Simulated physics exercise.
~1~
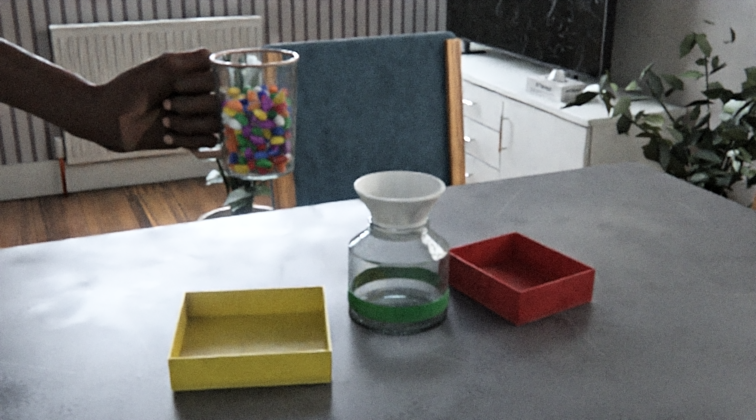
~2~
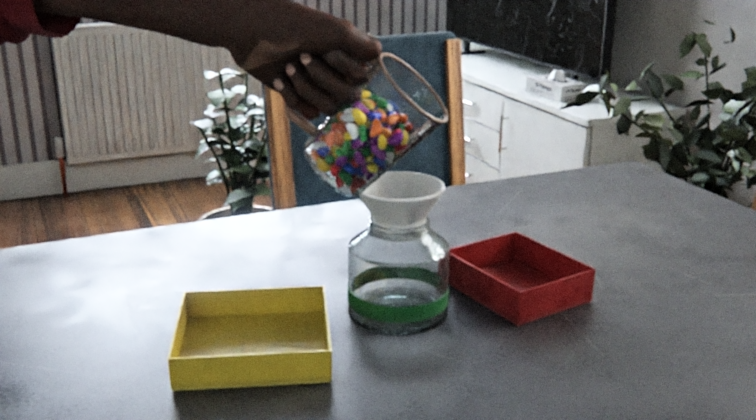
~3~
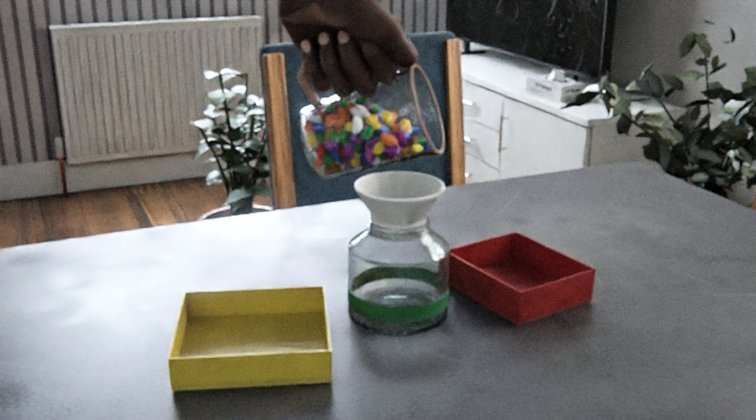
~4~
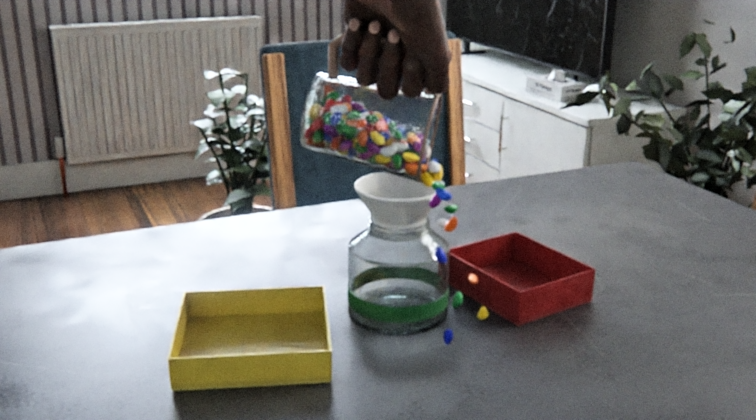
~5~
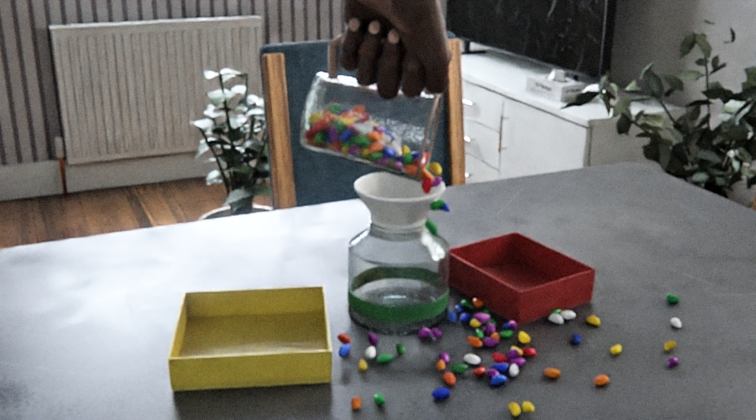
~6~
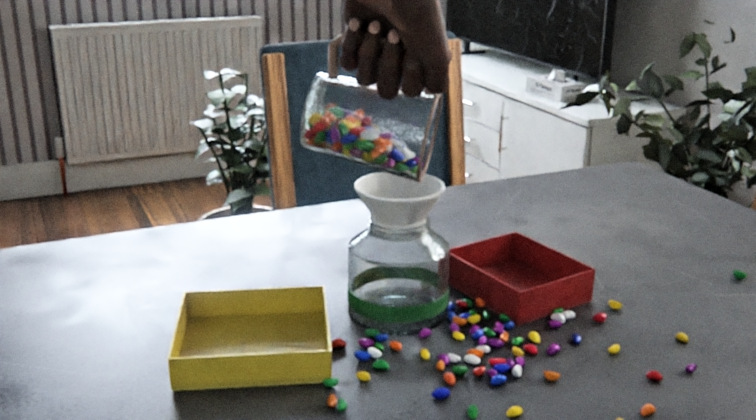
At the start, a hand holds a clear glass cup of colourful jelly beans above a grey table, where a green-banded glass jar topped with a white funnel stands between a yellow tin and a red tin. The hand moves the cup right and tips it over the jar. The cup pauses nearly sideways with the beans still inside, then tilts further. Beans spill past the funnel's right side, dropping beside the jar and scattering across the table. By the end, many lie around the tins, both tins and the jar look empty, and the tilted cup still holds a good portion.
